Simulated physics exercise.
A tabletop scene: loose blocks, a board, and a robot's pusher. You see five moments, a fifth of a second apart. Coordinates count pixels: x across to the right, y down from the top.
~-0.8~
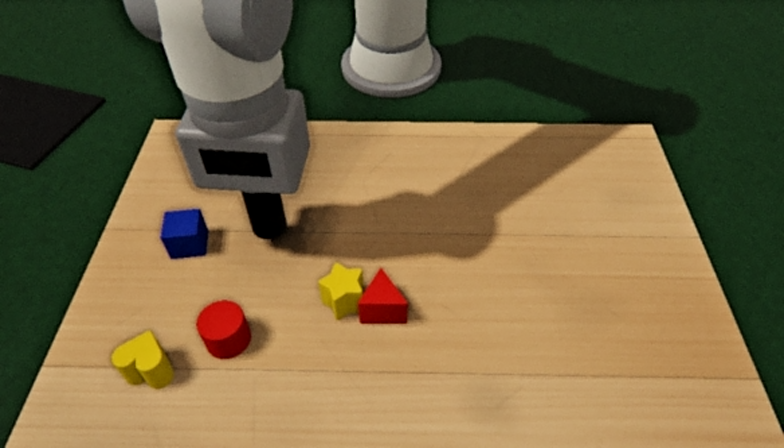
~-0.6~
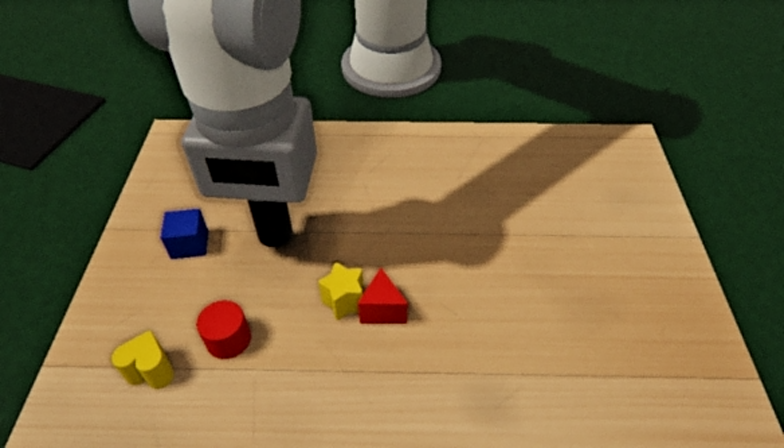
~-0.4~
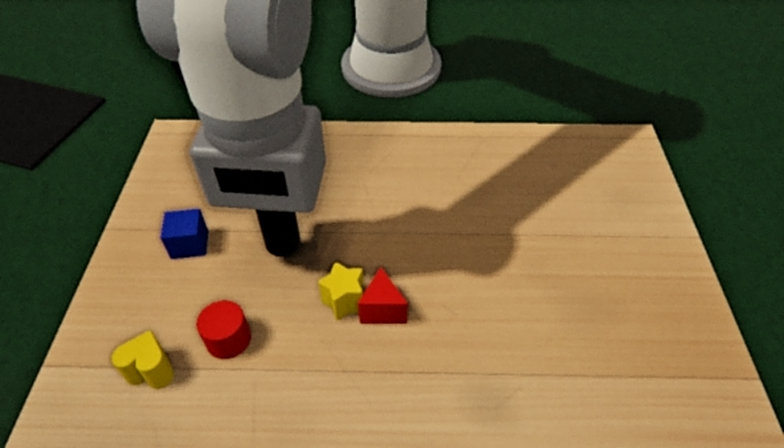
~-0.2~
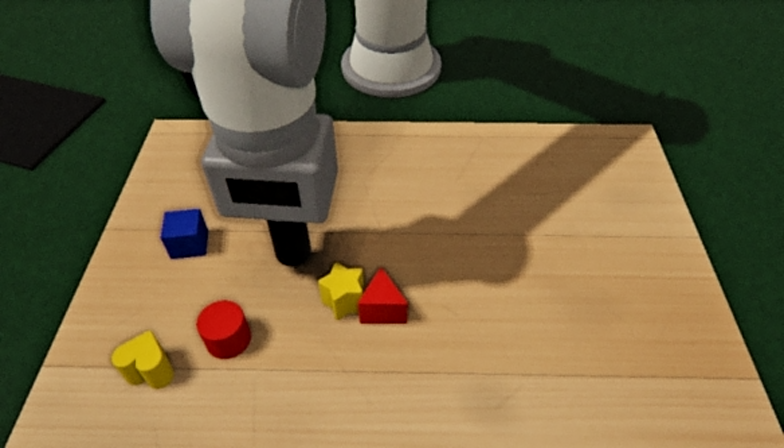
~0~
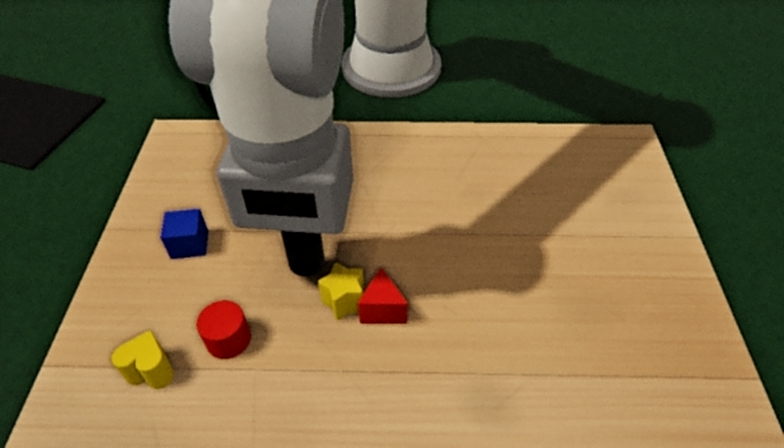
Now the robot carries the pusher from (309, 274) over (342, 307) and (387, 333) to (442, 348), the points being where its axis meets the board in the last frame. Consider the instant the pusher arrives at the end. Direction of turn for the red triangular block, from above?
Twists anticlockwise.
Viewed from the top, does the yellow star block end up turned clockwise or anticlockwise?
Spins clockwise.
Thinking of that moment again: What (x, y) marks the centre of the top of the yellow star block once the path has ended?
Its top middle is near (465, 359).
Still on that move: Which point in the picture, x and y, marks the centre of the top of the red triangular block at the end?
I'd guess (466, 303).
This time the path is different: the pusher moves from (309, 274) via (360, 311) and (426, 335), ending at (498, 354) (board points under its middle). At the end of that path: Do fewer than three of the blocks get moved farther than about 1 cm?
That would be a yes.
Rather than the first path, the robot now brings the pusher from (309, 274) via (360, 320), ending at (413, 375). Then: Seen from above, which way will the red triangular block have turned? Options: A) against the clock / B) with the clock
I'll go with A - against the clock.
The first path, step by step. One third of the way, pusher (341, 296); yellow star block (369, 304); red triangular block (405, 299), turned 30° anticlockwise.
Two thirds of the way, pusher (387, 322); yellow star block (418, 333); red triangular block (446, 307), turned 70° anticlockwise.
At the end, pusher (444, 337); yellow star block (465, 359), turned 30° clockwise; red triangular block (466, 303), turned 85° anticlockwise.
